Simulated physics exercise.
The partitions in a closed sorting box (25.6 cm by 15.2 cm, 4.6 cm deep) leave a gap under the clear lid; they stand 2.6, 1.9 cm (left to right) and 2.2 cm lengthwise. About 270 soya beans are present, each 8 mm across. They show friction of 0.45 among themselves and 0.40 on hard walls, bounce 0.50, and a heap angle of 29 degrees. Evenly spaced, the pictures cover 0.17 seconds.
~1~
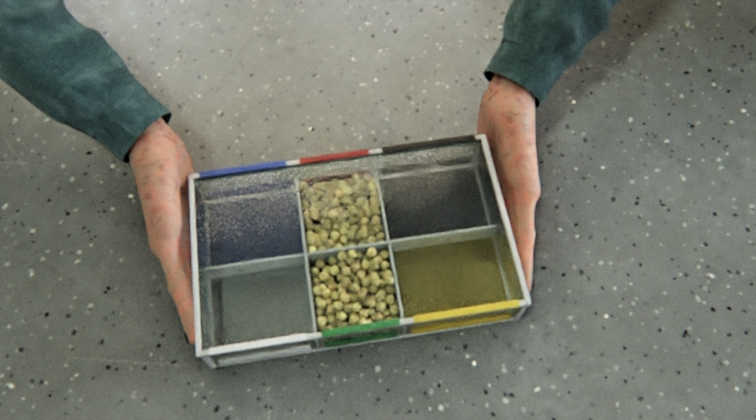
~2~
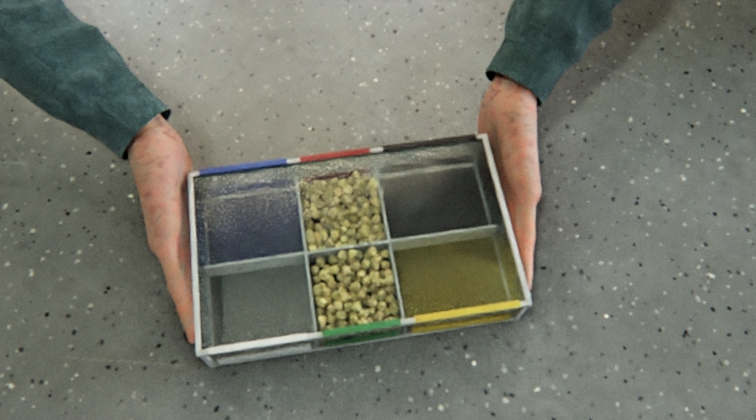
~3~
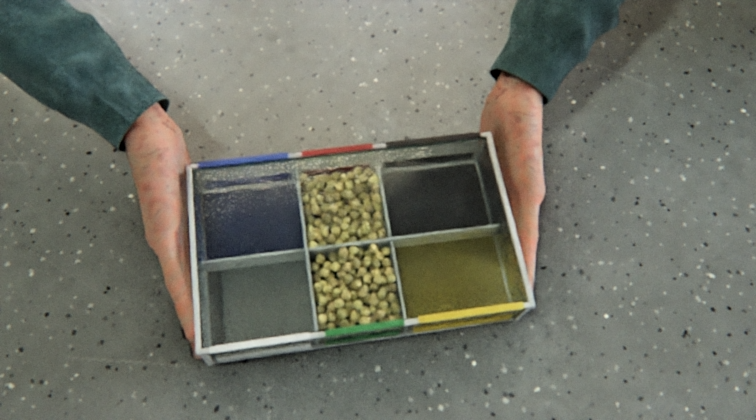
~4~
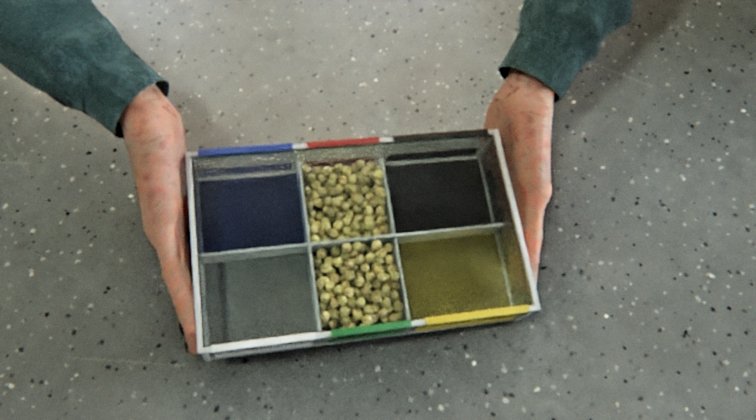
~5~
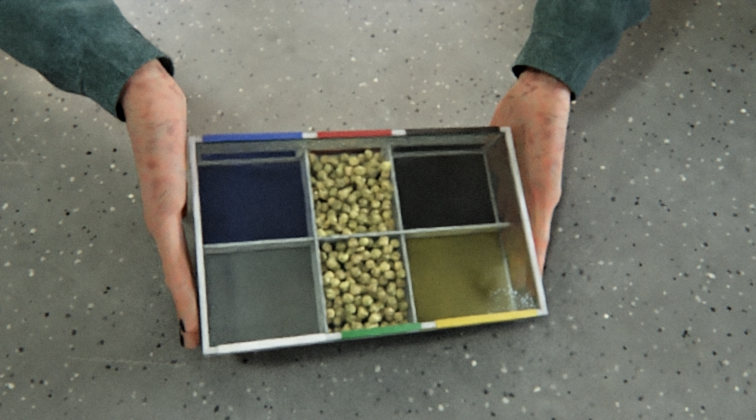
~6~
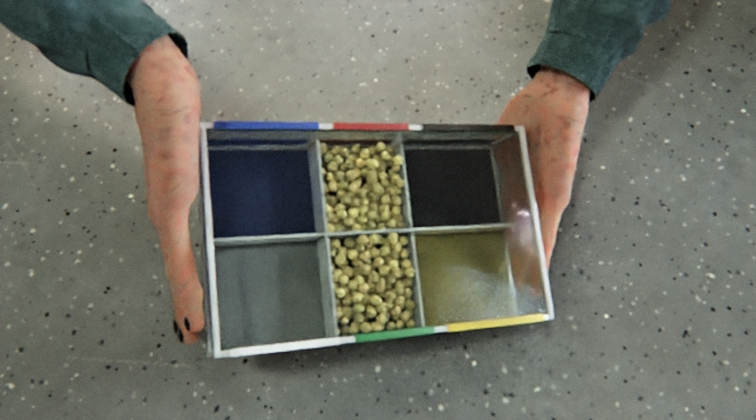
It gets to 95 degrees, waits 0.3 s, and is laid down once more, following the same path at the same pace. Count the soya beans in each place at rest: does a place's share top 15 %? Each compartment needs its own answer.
Red: Does not, blue: Does not, green: Does not, yellow: Tops it, white: Does not, black: Does not.
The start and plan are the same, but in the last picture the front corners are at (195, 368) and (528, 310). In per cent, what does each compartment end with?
Result - red: 0 %; blue: 0 %; green: 45 %; yellow: 0 %; white: 55 %; black: 0 %.
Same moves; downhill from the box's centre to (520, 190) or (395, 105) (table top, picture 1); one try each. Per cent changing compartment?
Approximately 100 percent, then 65 percent.
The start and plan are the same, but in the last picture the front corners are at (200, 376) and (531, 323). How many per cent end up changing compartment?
Some 60 %.
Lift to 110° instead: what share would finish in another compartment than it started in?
About 95 per cent.
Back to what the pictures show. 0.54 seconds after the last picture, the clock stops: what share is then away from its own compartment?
About 85 percent.
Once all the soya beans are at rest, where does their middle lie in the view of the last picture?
Estimated resting centre: Around (466, 289).
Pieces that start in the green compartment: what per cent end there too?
About 10 in a hundred.
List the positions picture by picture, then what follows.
In the first picture, box tilt 0 degrees, front corners at (202, 351) and (525, 301); red 50 %, green 50 %.
In the second picture, box tilt 1 degrees, front corners at (202, 351) and (526, 301).
In the third picture, box tilt 4 degrees, front corners at (202, 349) and (529, 303), lowest corner right front.
In the fourth picture, box tilt 9 degrees, front corners at (203, 348) and (534, 306), lowest corner right front.
In the fifth picture, box tilt 17 degrees, front corners at (209, 348) and (541, 310), lowest corner right front.
In the sixth picture, box tilt 24 degrees, front corners at (220, 351) and (547, 314), lowest corner right front; red 50 %, green 50 %.
Then, 0.54 s after the last picture, tilt 95 degrees; red 5 %, green 15 %, yellow 80 %.
Then, 0.90 s after the last picture, tilt 56 degrees; green 5 %, yellow 90 %.
Then, 1.36 s after the last picture, tilt 0 degrees; green 5 %, yellow 90 %.
In the end, red 0 %, blue 0 %, green 5 %, yellow 90 %, white 0 %, black 0 %.
